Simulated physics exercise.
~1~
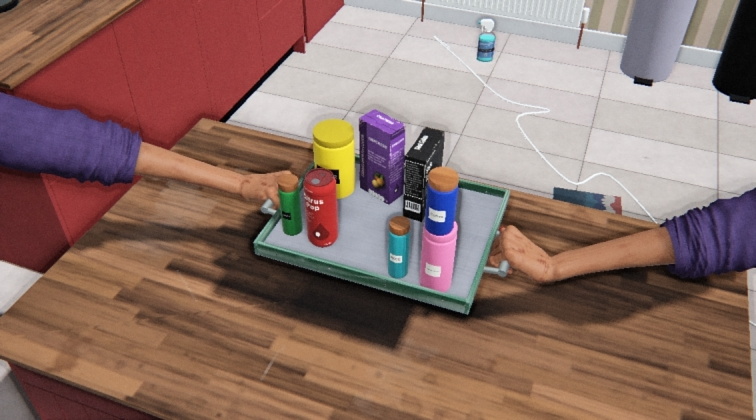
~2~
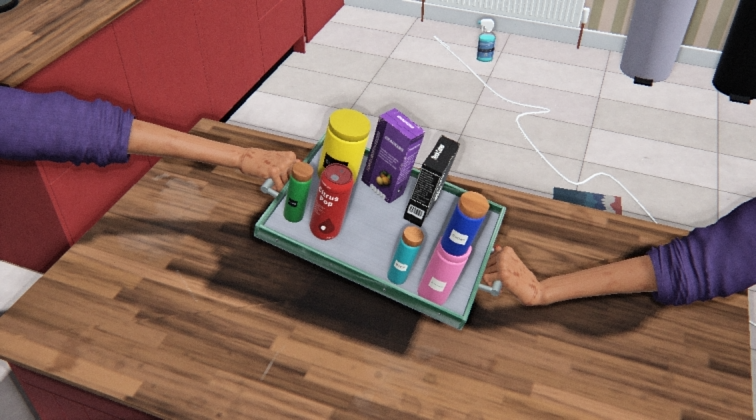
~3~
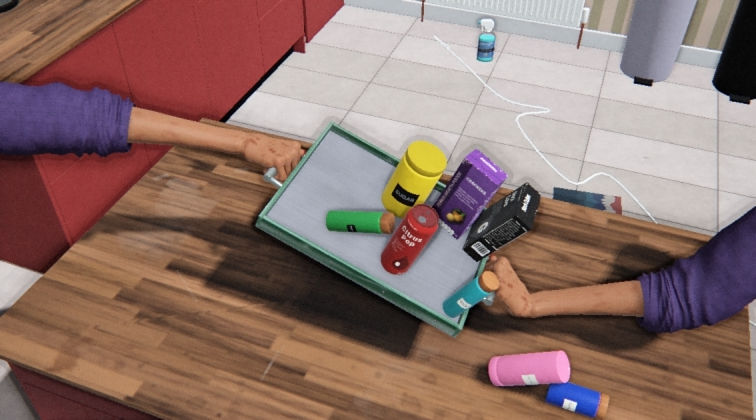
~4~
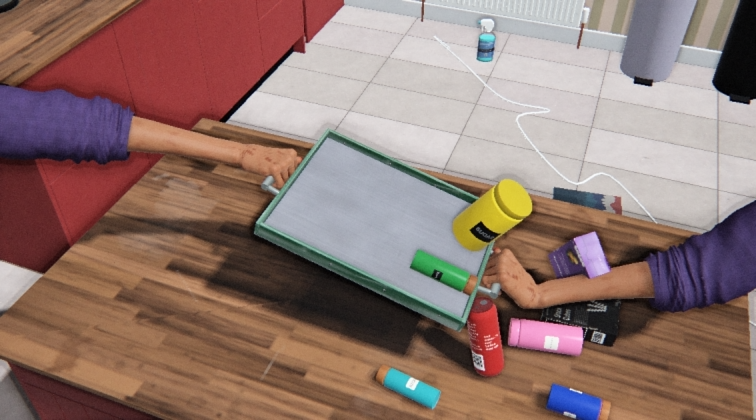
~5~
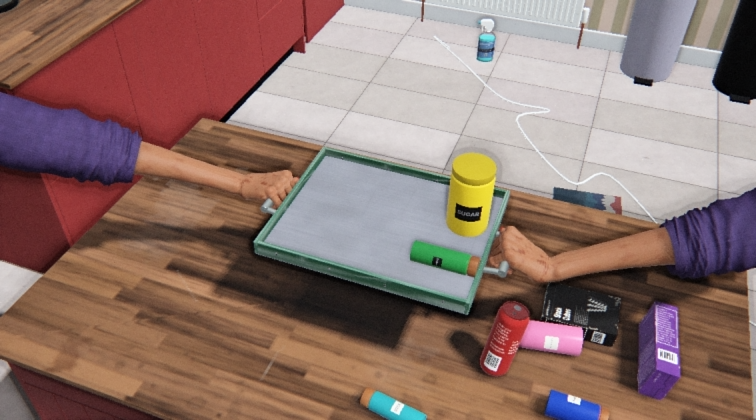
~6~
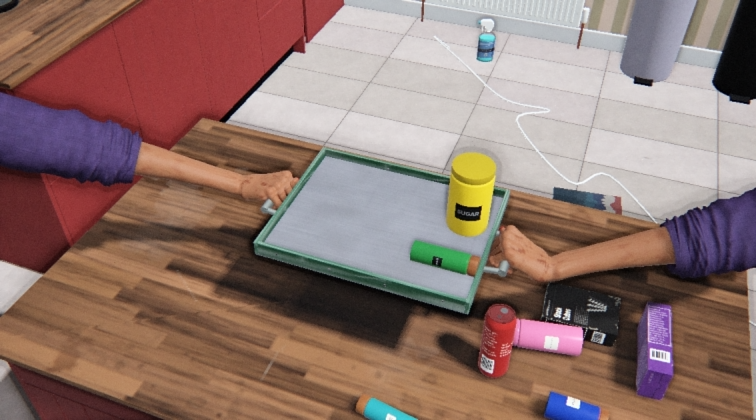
At the start, two hands hold a green-rimmed serving tray above a wooden counter, loaded with upright shakers, jars, packets and a red can. The tray tips down to the right, and the items begin to lean. The blue shaker and pink jar fall off onto the counter, while the green shaker topples on the tray. The turquoise shaker, both packets and the red can follow them off. As the hands level the tray, the yellow jar settles upright near its right side beside the fallen green shaker. The can ends standing on the counter among the toppled items.
